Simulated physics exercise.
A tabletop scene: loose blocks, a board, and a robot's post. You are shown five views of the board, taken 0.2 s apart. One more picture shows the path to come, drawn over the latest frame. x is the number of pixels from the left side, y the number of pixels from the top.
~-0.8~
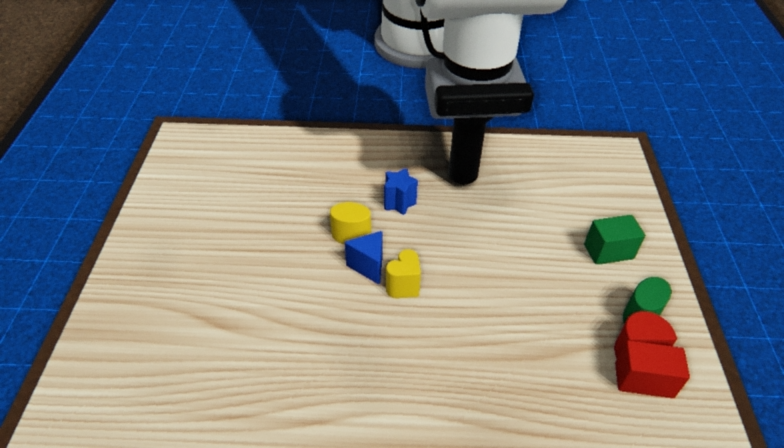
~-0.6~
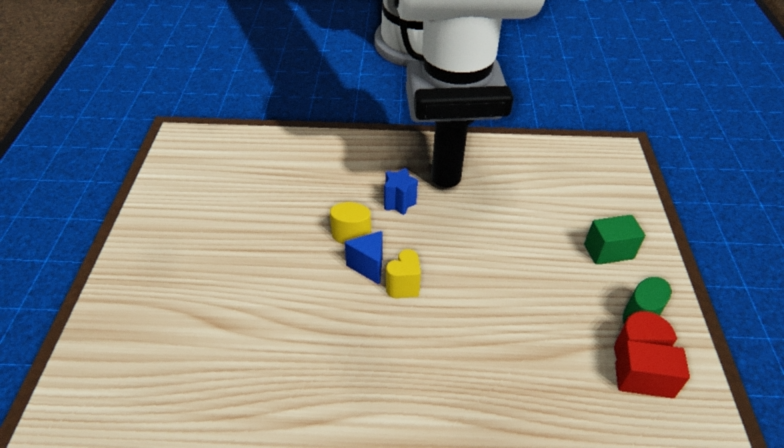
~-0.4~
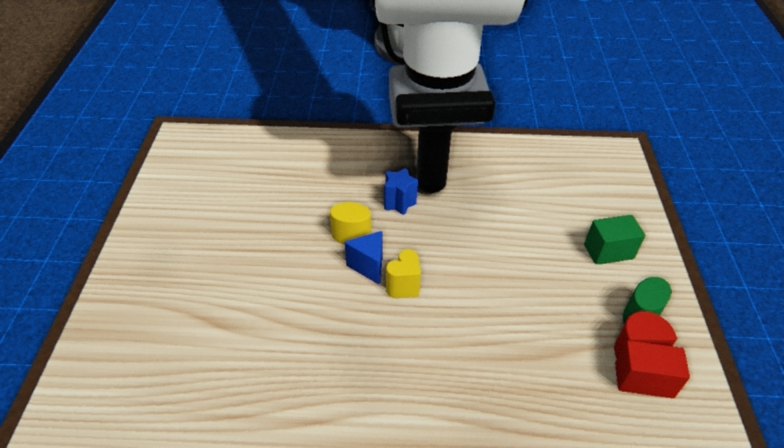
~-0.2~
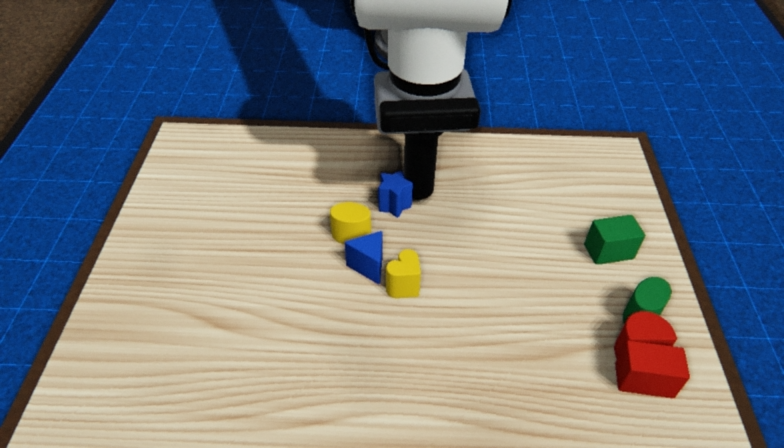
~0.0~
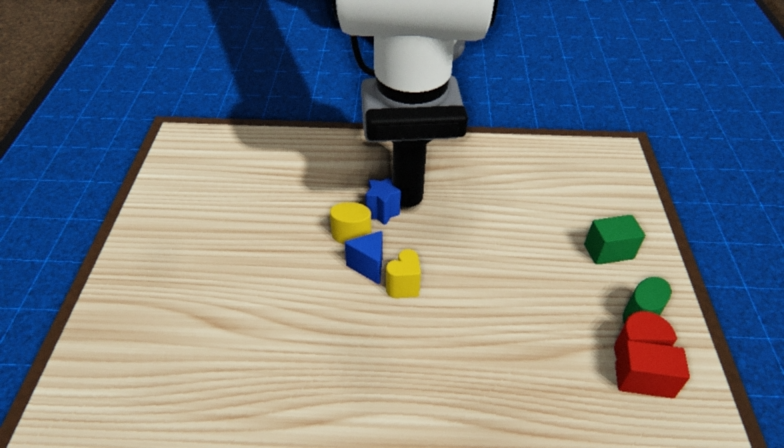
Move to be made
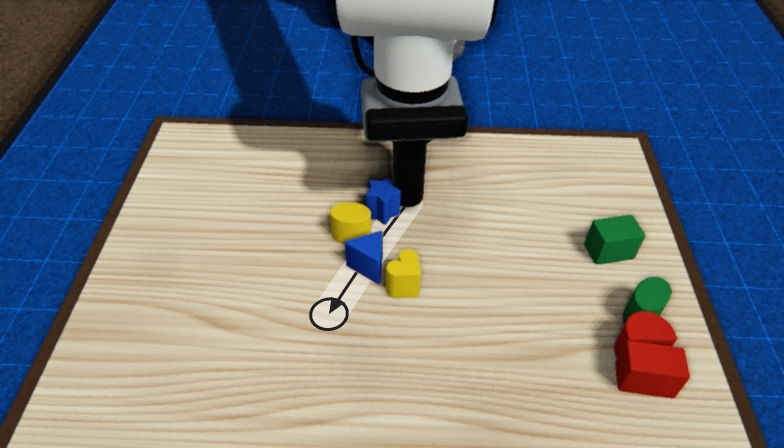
A robot's black post moves left and pushes the blue star toward the yellow oval.
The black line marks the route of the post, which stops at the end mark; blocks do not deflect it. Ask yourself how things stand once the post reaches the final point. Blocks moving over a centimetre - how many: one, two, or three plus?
Of all the blocks, three or more travel more than a centimetre.
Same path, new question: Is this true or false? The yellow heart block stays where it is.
True
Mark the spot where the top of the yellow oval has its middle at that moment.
Expect it around (307, 221).
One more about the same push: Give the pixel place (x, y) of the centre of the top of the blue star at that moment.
Around (339, 224).
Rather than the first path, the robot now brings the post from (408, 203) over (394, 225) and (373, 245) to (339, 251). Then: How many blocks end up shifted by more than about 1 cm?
Two of them.
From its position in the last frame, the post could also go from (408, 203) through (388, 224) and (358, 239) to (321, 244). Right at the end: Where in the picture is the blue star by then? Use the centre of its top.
The middle of its upper face will lie at (287, 222).
Drawn move, from (408, 203) to (329, 314).
What follows on the original path. One third of the way, post (383, 229); yellow oval (325, 220), turned 35° clockwise; blue star (352, 211), turned 30° clockwise.
Two thirds of the way, post (356, 266); yellow oval (307, 221), turned 65° clockwise; blue triangle (356, 274); blue star (339, 224), turned 70° clockwise.
At the end, post (328, 308); yellow oval (307, 221), turned 65° clockwise; blue triangle (352, 307), turned 30° anticlockwise; blue star (339, 224), turned 70° clockwise; yellow heart block still.
